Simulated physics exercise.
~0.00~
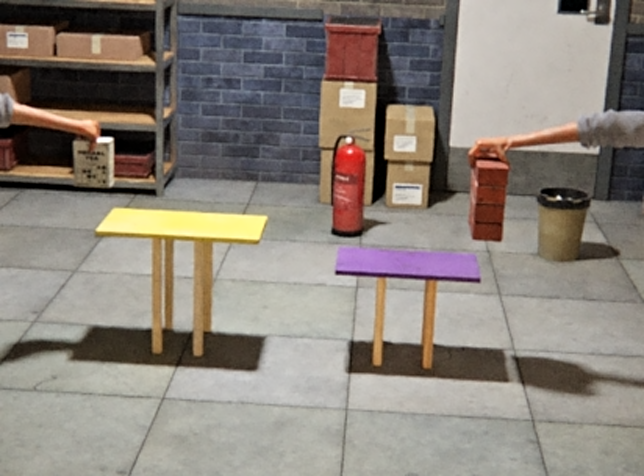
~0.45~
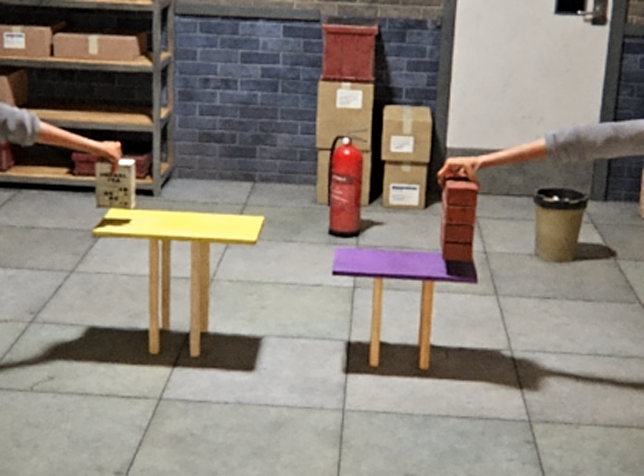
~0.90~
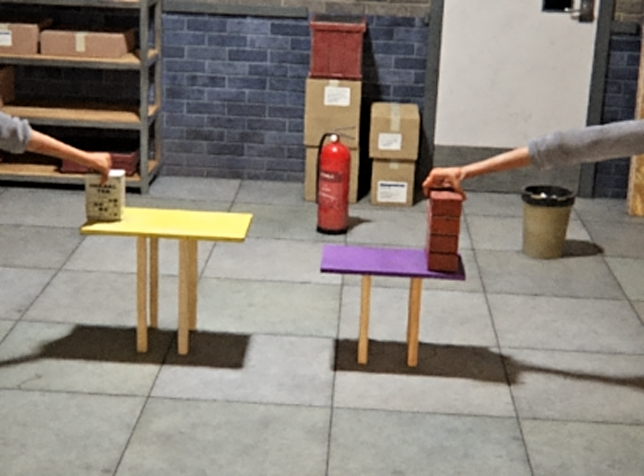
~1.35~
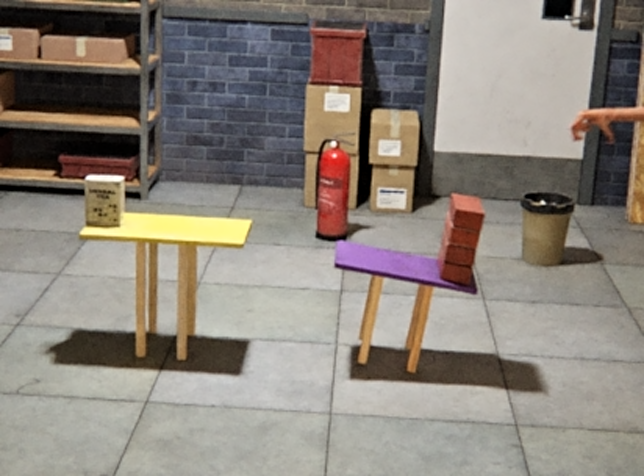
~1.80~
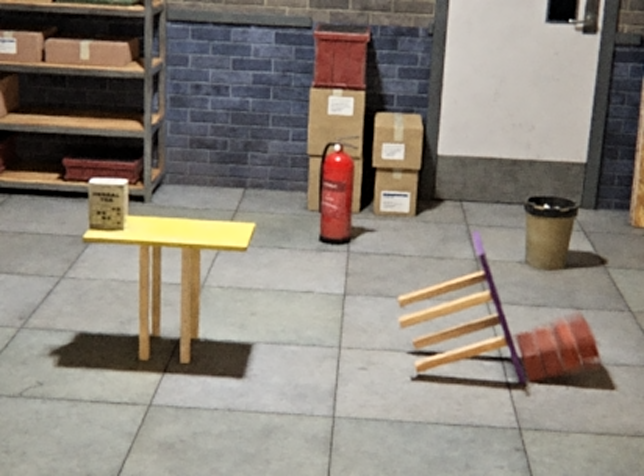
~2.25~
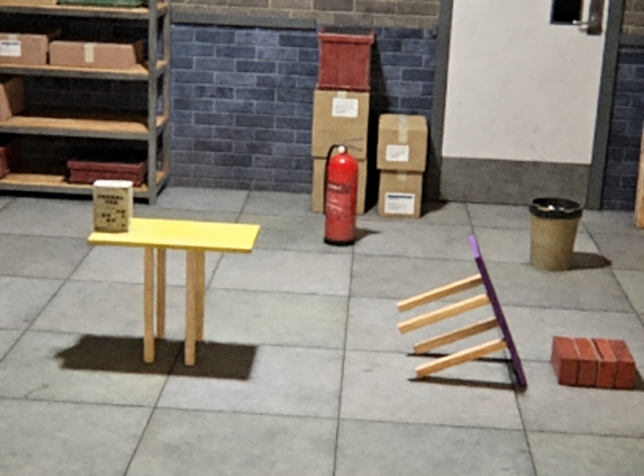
At first, two hands hold things above two small trestles in a storeroom, a pale packet near the yellow one on the left and a stack of red bricks near the purple one on the right. The left hand sets the packet on the left end of the yellow trestle, while the other lowers the bricks onto the purple trestle's right end. Both hands let go and withdraw. The purple trestle tilts to the right, then topples over, spilling the bricks. They end up on the floor beside the tipped trestle, while the yellow one stands level with the packet upright on it.
